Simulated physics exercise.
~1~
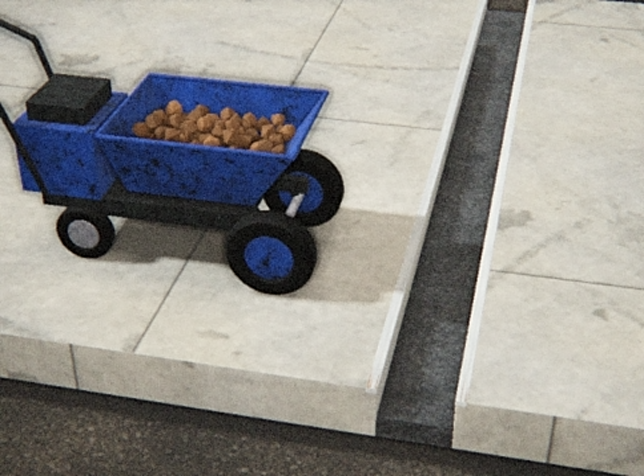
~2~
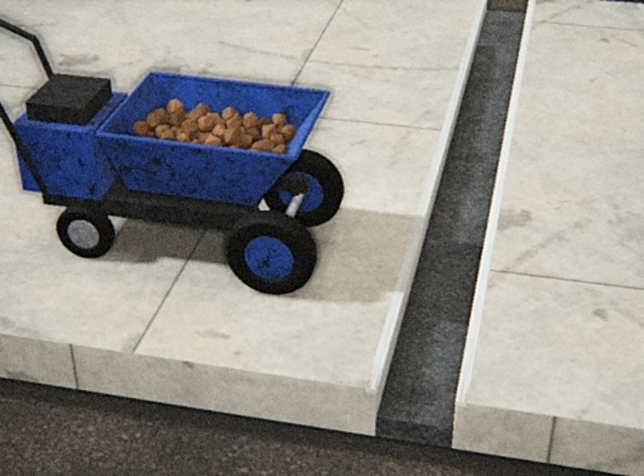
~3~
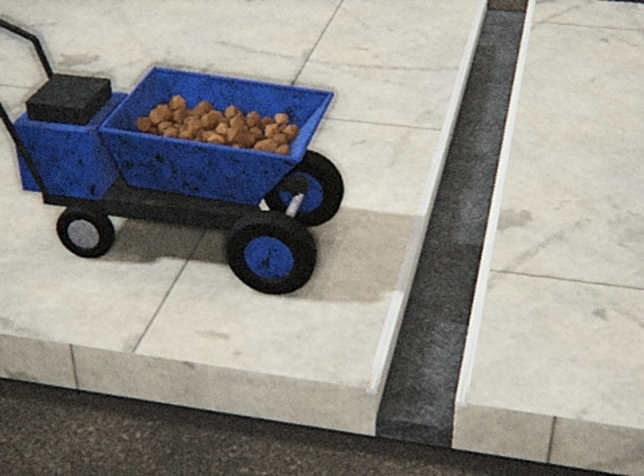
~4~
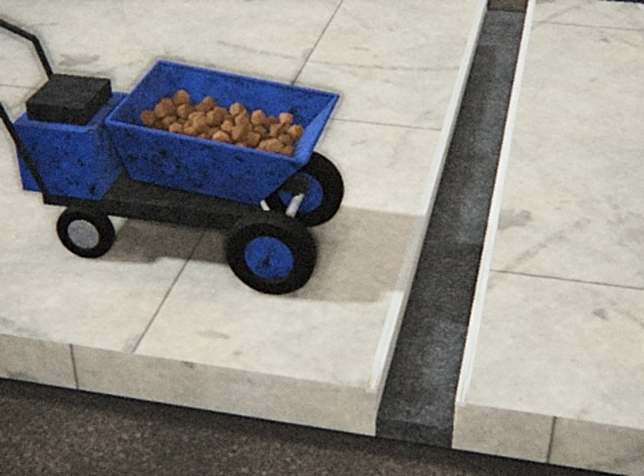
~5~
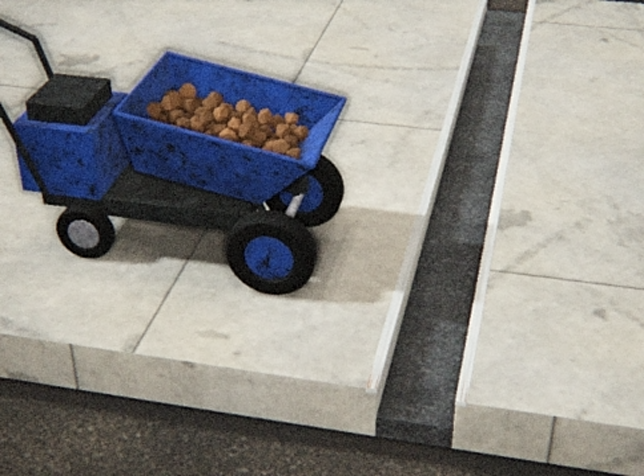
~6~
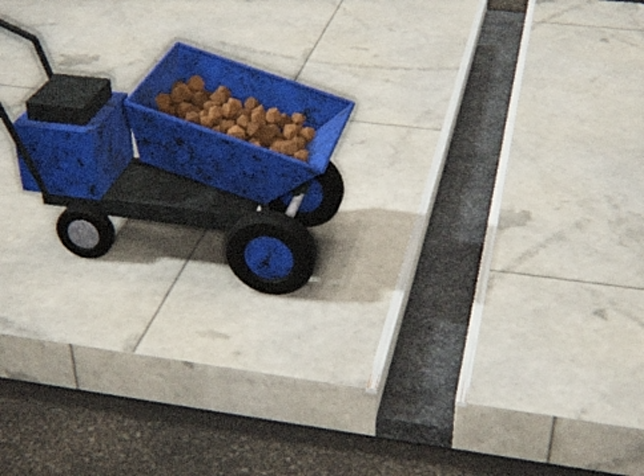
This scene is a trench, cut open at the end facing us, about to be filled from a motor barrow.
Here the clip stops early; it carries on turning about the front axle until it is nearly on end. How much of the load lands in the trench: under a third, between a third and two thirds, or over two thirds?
I predict a trench share greater than two thirds.
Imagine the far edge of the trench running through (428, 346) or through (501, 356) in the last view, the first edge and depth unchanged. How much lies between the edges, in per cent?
I'd put it near 40 in a hundred, then near 100 in a hundred.
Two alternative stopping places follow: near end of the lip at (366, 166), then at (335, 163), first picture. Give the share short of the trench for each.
First spot 0 per cent, second spot 0 per cent.
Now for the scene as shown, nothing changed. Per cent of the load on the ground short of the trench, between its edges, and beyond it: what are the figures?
I'd say about 0 per cent short, about 95 between and about 5 beyond.
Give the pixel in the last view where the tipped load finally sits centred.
About pixel (443, 282).
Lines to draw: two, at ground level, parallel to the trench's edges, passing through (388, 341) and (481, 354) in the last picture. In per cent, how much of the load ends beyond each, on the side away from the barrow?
Around 100 per cent for the first, and 0 per cent for the second.
Soon, skip tipped steeply; all in the skip.
A while on, skip tipped right over; most in the skip; a stray few short of the trench; a small part in or heaped over the trench; a small part falling.
Towards the end, skip tipped right over; a small part in the skip; a stray few short of the trench; most in or heaped over the trench; a small part beyond it.
Finally, skip tipped right over; a stray few short of the trench; nearly all in or heaped over the trench; a small part beyond it.
